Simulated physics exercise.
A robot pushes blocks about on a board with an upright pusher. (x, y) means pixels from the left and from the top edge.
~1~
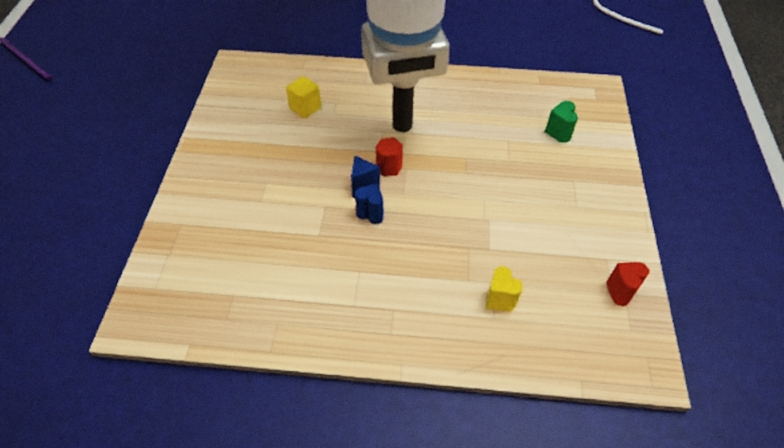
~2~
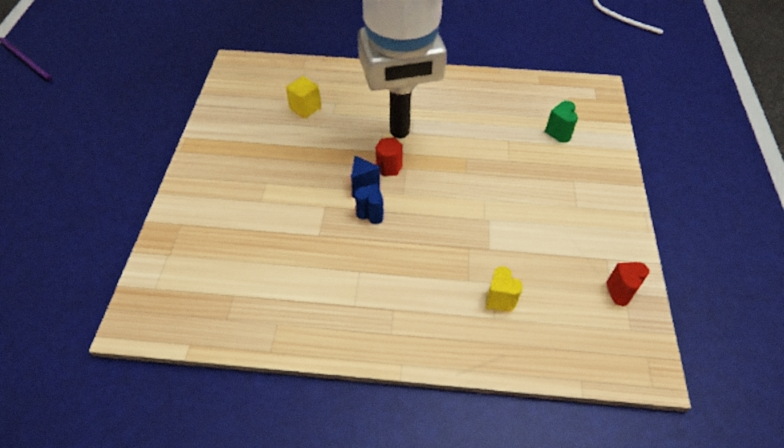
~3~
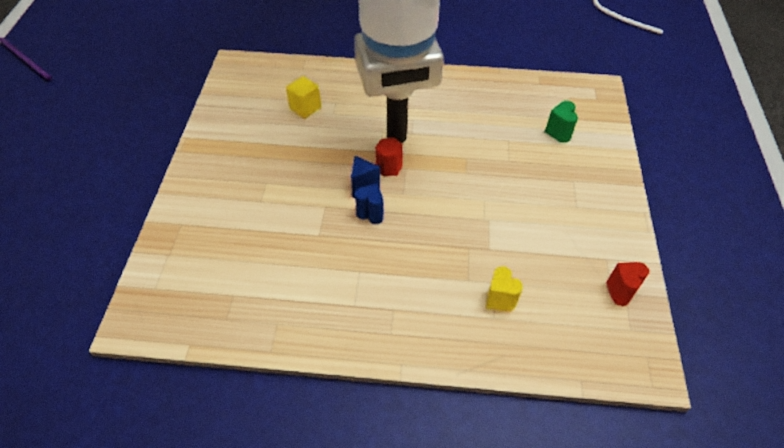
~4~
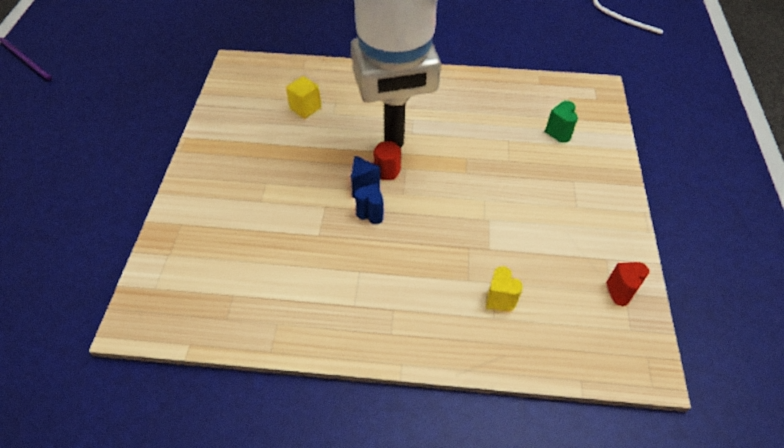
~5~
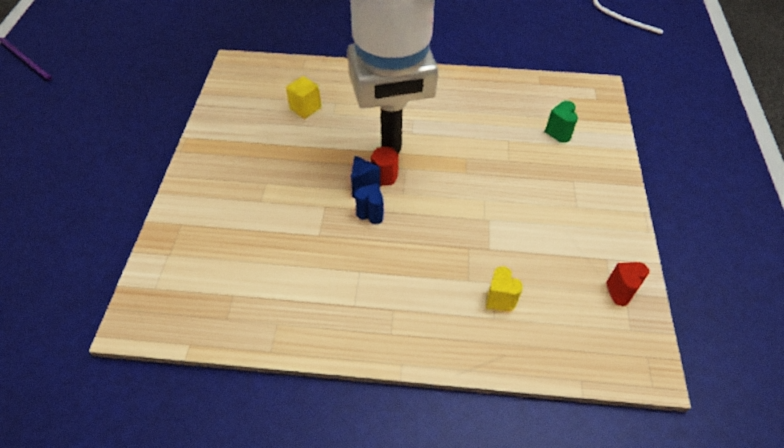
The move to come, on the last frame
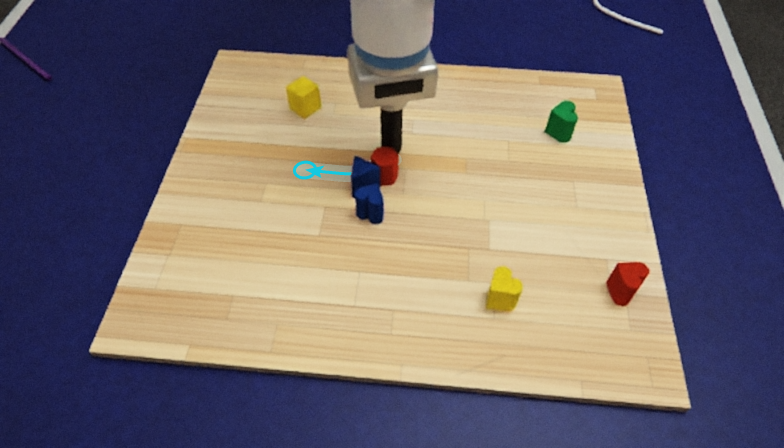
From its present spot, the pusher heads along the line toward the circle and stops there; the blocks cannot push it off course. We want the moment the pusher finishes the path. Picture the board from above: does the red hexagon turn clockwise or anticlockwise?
Anticlockwise.
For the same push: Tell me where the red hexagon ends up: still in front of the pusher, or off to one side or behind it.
At the end of the path, the pusher has already lost the red hexagon, which lies beside or behind it.
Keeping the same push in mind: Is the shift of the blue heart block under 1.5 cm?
My answer is yes.
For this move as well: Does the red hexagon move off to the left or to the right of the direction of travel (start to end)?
Pushed left.
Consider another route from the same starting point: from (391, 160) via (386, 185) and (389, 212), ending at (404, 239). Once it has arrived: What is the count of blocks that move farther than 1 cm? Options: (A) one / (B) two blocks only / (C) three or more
My answer is option C.
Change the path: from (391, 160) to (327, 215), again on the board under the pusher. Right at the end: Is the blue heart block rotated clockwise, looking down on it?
Yes, it checks out.
The line goes from (391, 160) via (365, 171) and (335, 173), ending at (305, 170).
The first path, step by step. One third of the way, pusher (363, 160); blue triangle (356, 176), turned 25° clockwise; red hexagon (376, 166), turned 65° anticlockwise.
Two thirds of the way, pusher (333, 161); blue triangle (356, 176), turned 25° clockwise; red hexagon (376, 166), turned 65° anticlockwise.
At the end, pusher (303, 158); blue triangle (356, 176), turned 25° clockwise; blue heart block unmoved; red hexagon (376, 166), turned 65° anticlockwise.
